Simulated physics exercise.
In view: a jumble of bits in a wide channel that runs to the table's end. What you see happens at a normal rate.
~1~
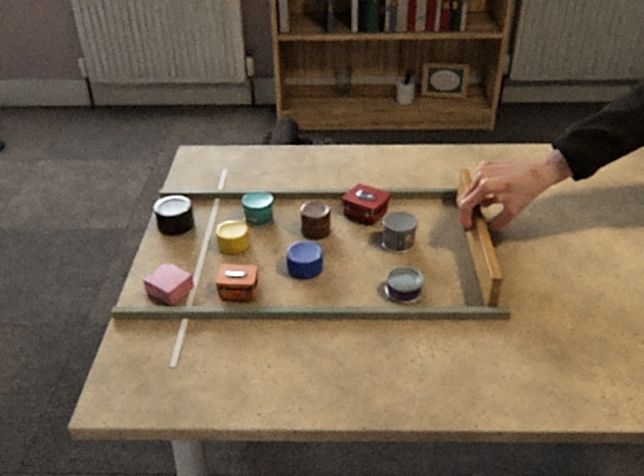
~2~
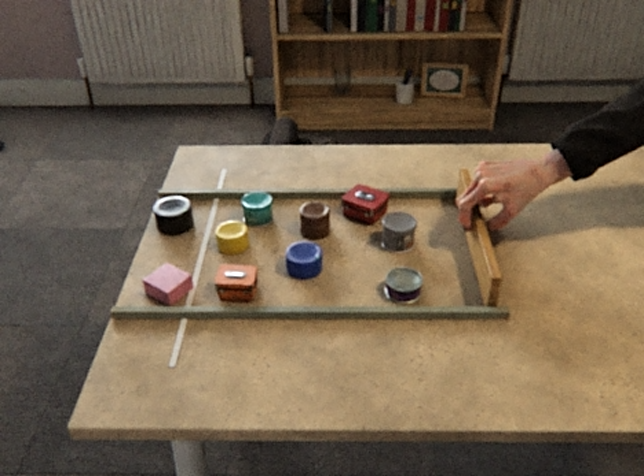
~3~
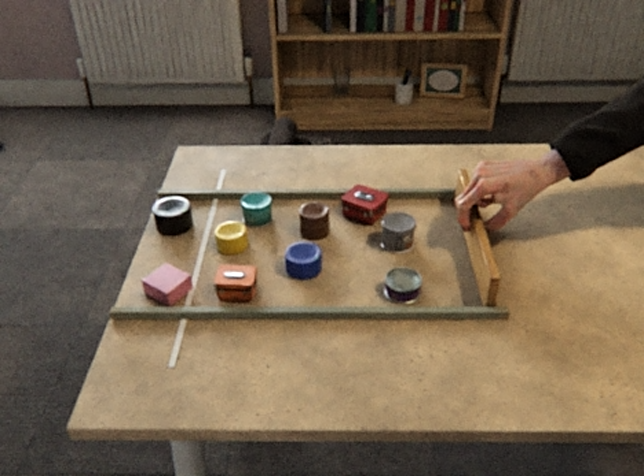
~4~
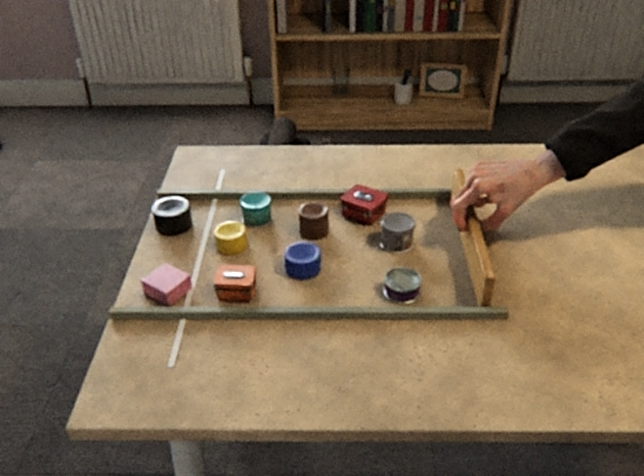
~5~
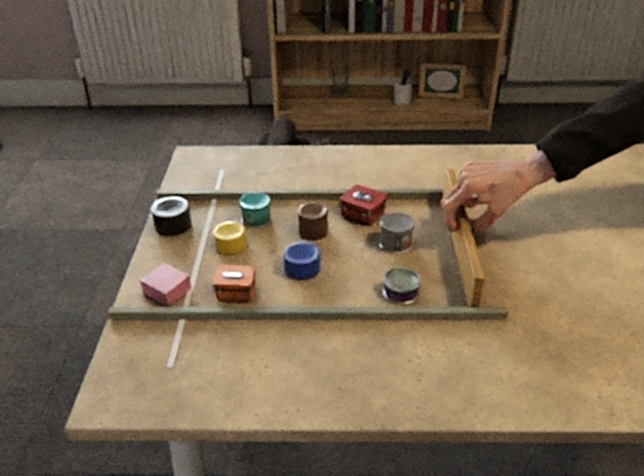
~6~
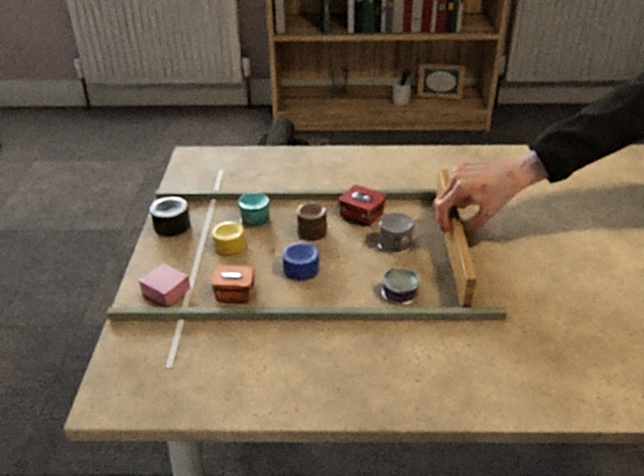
A hand slides a wooden board slightly left behind scattered colourful lids, pots and small cases.
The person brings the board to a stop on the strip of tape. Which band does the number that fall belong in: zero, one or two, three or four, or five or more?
All but one or two remain.
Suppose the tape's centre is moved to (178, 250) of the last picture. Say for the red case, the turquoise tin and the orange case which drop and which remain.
The red case is still there; as for the turquoise tin, it is no longer there; and the orange case is no longer there.
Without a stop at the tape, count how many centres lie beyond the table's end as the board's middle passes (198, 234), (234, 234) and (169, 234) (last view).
Taking the places in turn, the counts are 2, 0 and 6.
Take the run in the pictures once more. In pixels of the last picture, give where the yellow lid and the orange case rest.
First (151, 252), then (134, 283).
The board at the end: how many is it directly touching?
My count gives 4.
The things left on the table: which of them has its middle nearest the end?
Result: The turquoise tin.
A little later, none off yet; black lid at rest near (171, 217); pink block at rest near (165, 285); yellow lid at rest near (229, 239).
Next, none off yet; black lid shifted a little near (156, 218); pink block shifted about its own width near (137, 283); yellow lid shifted about its own width near (187, 249).
When it is over, the number that fall off is one or two; down, pink block and black lid.
